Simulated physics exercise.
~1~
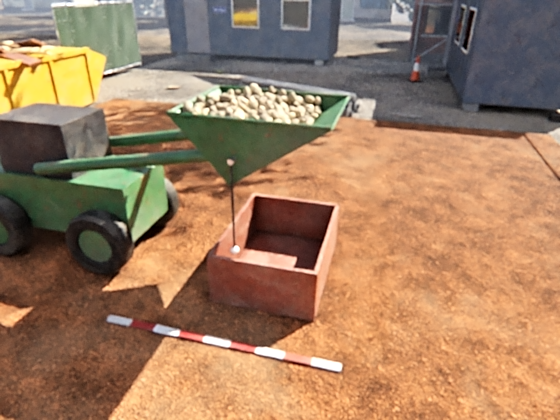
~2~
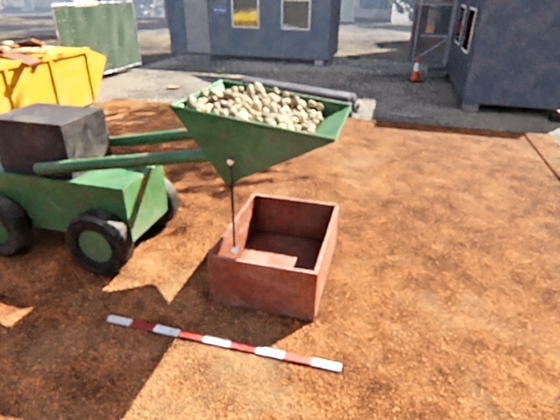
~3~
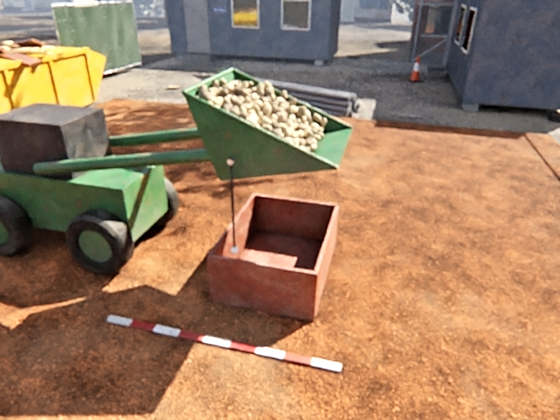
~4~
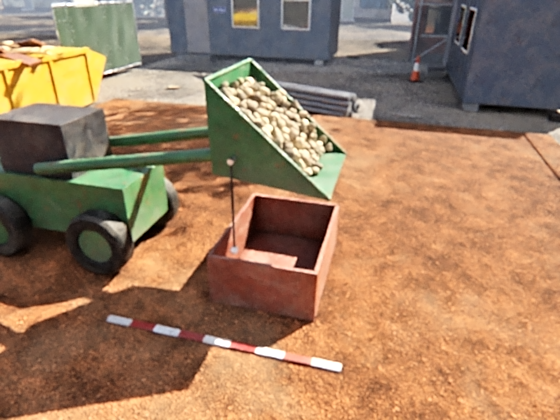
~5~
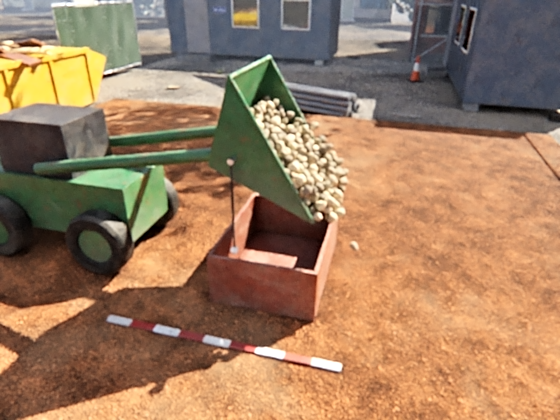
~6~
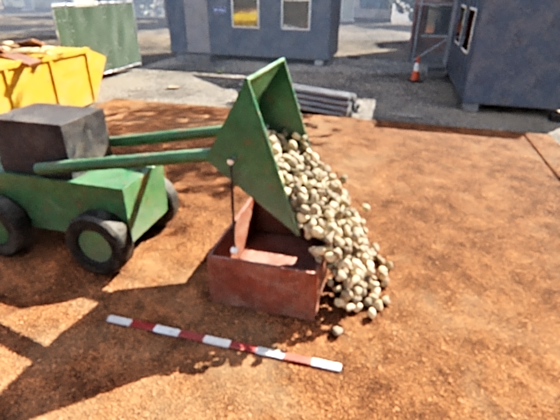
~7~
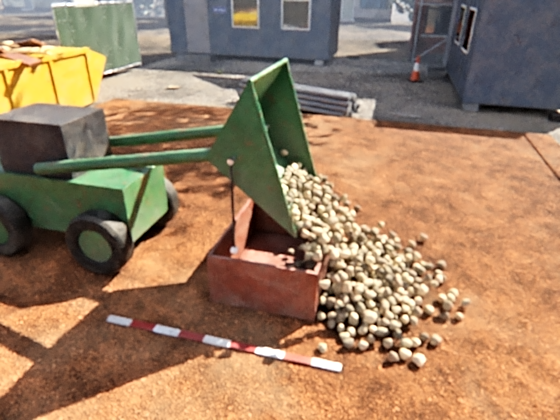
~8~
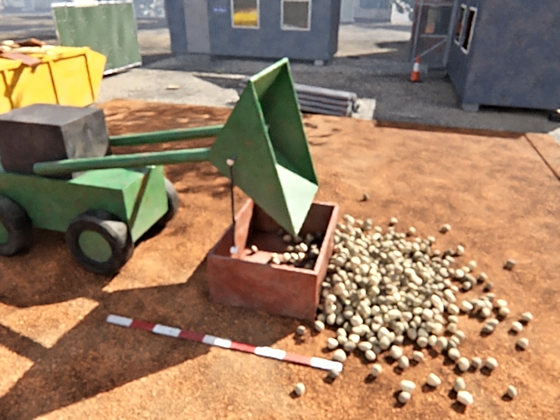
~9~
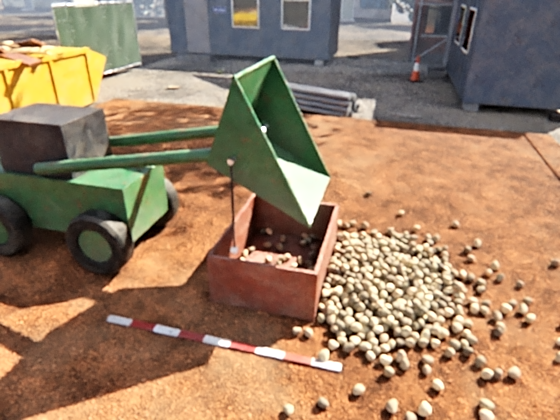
A heap of round, pale stones slid out of a green loader's bucket as it tipped forward over a reddish bin, but most spilled past the right side and scattered across the dirt, leaving only a few inside as the emptied bucket began tilting back.
